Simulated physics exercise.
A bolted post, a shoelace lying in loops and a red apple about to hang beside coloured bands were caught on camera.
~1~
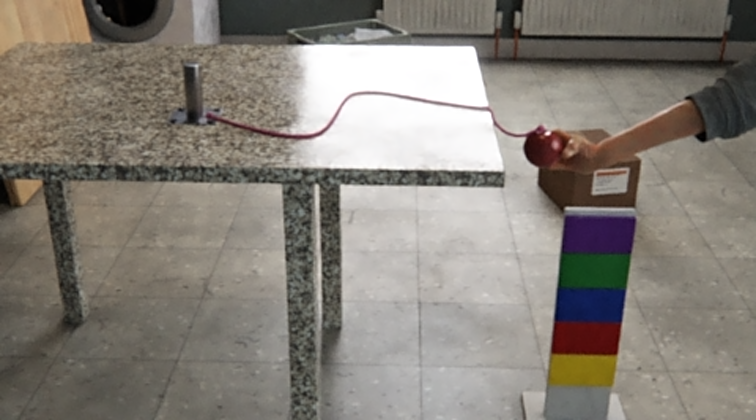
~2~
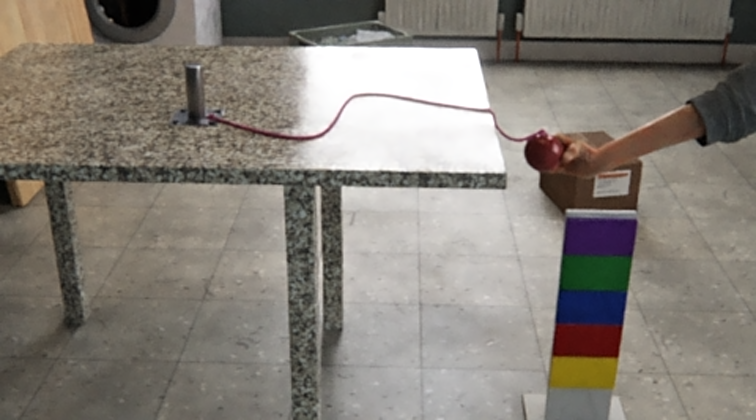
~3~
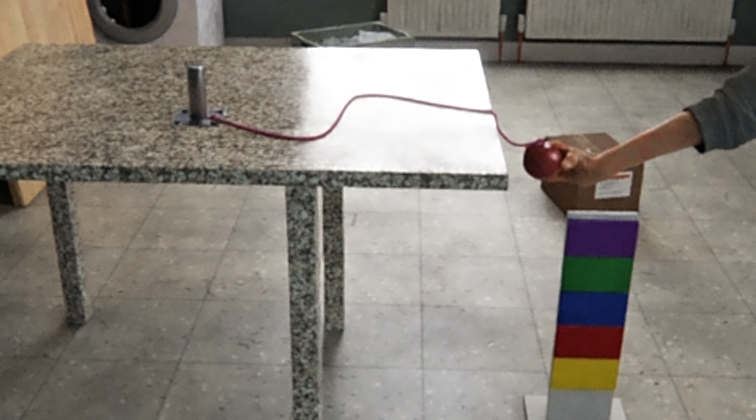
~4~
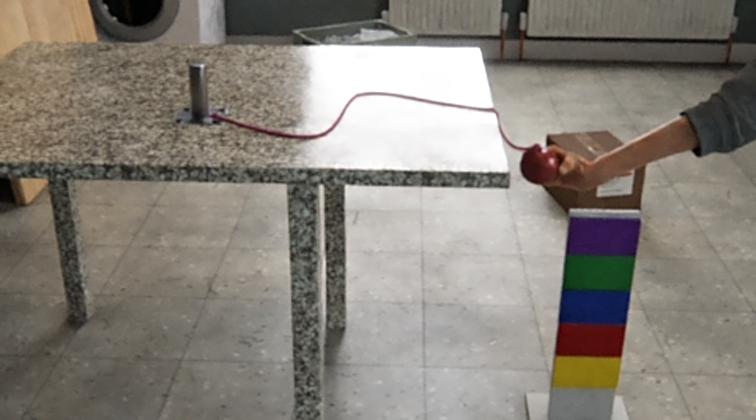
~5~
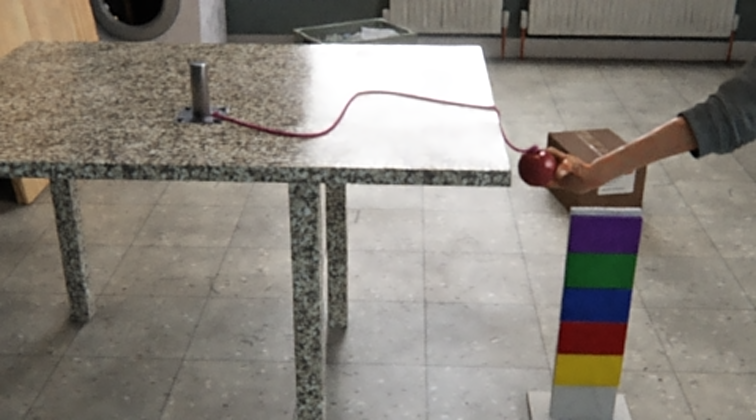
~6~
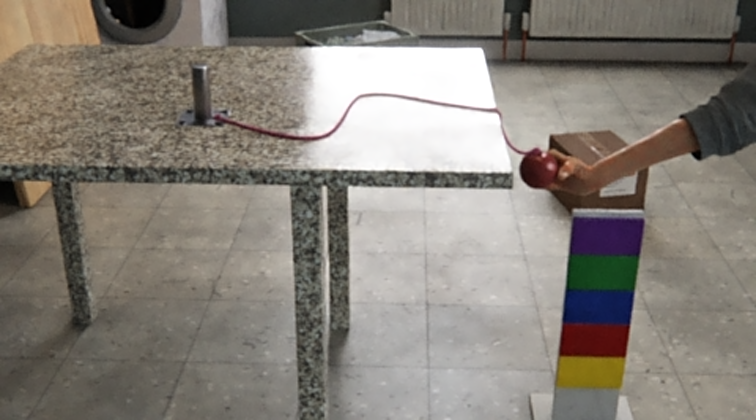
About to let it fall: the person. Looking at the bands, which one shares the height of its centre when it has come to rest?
The blue one shares that height.
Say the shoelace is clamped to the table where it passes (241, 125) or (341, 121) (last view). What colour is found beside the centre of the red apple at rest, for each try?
Blue, then green.
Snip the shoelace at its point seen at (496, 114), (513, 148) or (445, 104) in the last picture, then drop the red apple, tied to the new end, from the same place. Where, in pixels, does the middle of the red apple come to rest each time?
Try 1: (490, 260); try 2: (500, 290); try 3: (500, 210).
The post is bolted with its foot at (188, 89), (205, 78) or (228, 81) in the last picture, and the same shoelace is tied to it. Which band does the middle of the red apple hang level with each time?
Going case by case, it's green, green and finally blue.
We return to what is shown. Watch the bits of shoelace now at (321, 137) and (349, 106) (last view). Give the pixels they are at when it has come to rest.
First one: (343, 121); second one: (440, 123).
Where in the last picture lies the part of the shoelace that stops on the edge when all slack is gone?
The point sits close to (381, 94).
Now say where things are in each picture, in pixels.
The first frame shows red apple (543, 149); purple (599, 236); green (595, 271); blue (591, 306); red (587, 339); yellow (583, 371).
The second frame shows red apple (544, 153); shoelace through (242, 127) (320, 135) (343, 108) (393, 96) (469, 108).
The third frame shows red apple (542, 161).
The fourth frame shows red apple (539, 166); shoelace through (246, 126) (323, 133) (346, 107) (396, 94) (472, 107).
The fifth frame shows red apple (537, 168).
The sixth frame shows red apple (539, 170); shoelace through (249, 127) (326, 135) (349, 108) (399, 95) (475, 108).
A little later, apple near (449, 303); level with green.
Next, apple near (510, 321); level with blue.
When it is over, apple near (498, 328); level with blue. Its middle rests at the blue band.
